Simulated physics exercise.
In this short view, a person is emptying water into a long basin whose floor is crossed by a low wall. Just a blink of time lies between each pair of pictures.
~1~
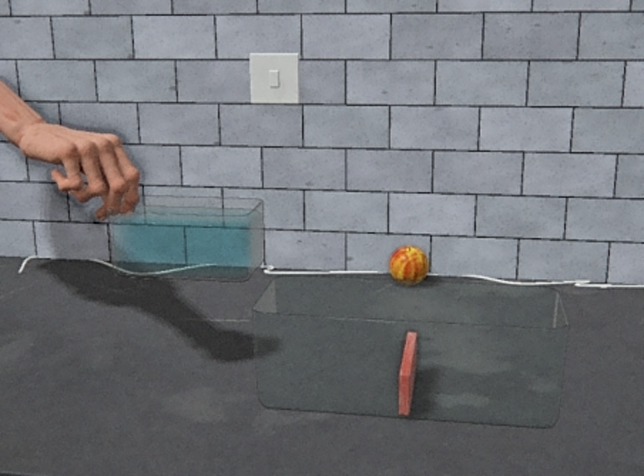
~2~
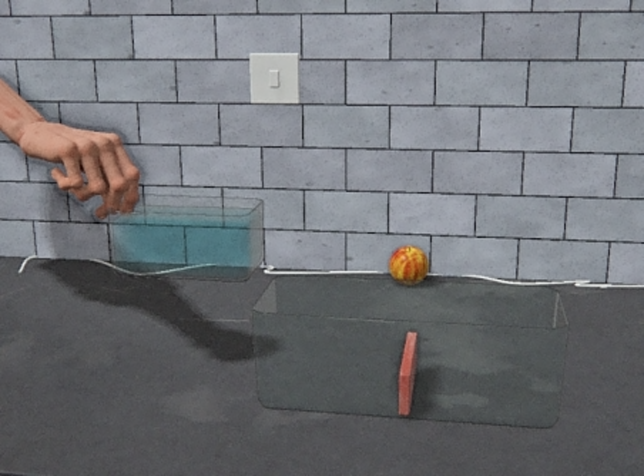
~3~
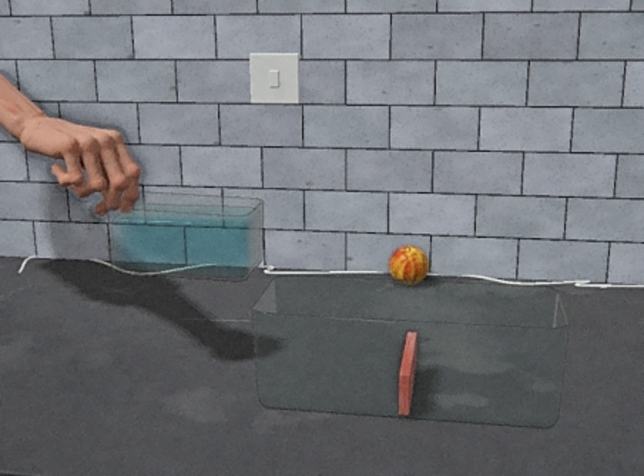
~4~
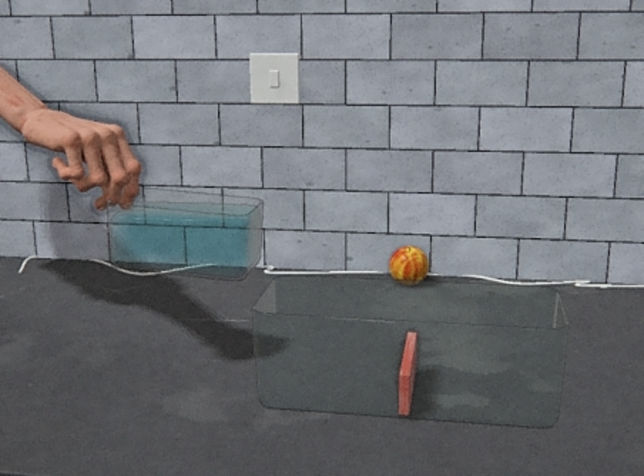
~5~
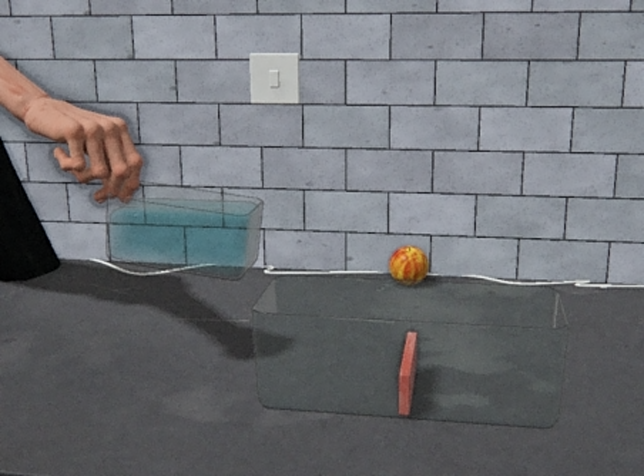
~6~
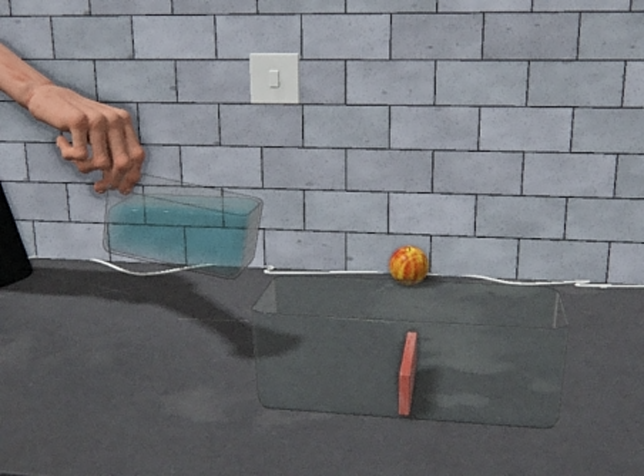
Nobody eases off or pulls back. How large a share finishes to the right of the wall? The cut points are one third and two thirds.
The share right of the wall lands beneath the one-third mark.
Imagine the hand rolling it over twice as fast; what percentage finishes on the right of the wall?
Roughly 15 per cent ends up there.
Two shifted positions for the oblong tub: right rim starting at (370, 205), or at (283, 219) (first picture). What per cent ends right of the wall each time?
Close to 85 in a hundred, then close to 15 in a hundred.
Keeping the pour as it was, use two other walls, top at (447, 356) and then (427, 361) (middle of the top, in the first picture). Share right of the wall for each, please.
Try 1: About 5 percent; try 2: About 10 percent.
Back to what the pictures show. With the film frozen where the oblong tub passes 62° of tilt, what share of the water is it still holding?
About 55 per cent.
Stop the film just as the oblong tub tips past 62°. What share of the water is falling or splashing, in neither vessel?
Estimated: 35 per cent or thereabouts.
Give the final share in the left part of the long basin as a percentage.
It comes to 85 per cent or so.
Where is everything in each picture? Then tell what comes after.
In the first frame, it leans 0°; its right rim is at (256, 209); the water meets the walls at (124, 212) and (256, 216); the long basin's rim runs from (263, 294) to (563, 309); the wall's top is at (409, 354).
In the second frame, it leans 0°; its right rim is at (256, 209); the water meets the walls at (124, 212) and (257, 216).
In the third frame, it leans 2°; its right rim is at (256, 209); the water meets the walls at (123, 211) and (256, 215).
In the fourth frame, it leans 4°; its right rim is at (256, 209); the water meets the walls at (124, 208) and (255, 212).
In the fifth frame, it leans 7°; its right rim is at (256, 209); the water meets the walls at (123, 205) and (255, 210).
In the sixth frame, it leans 10°; its right rim is at (256, 210); the water meets the walls at (121, 200) and (256, 206).
A moment on, the oblong tub is tipped part way and 57 per cent is still to pour, 10 is left of the wall and 0 right of it.
Next, the oblong tub is tipped on its side and 11 per cent is still to pour, 69 is left of the wall and 2 right of it.
Then the oblong tub is tipped on its side and 2 per cent is still to pour, 81 is left of the wall and 6 right of it.
Later the oblong tub is tipped on its side and 0 per cent is still to pour, 83 is left of the wall and 8 right of it.
In the end 84 per cent lies left of the wall, 8 right of it and 8 outside.
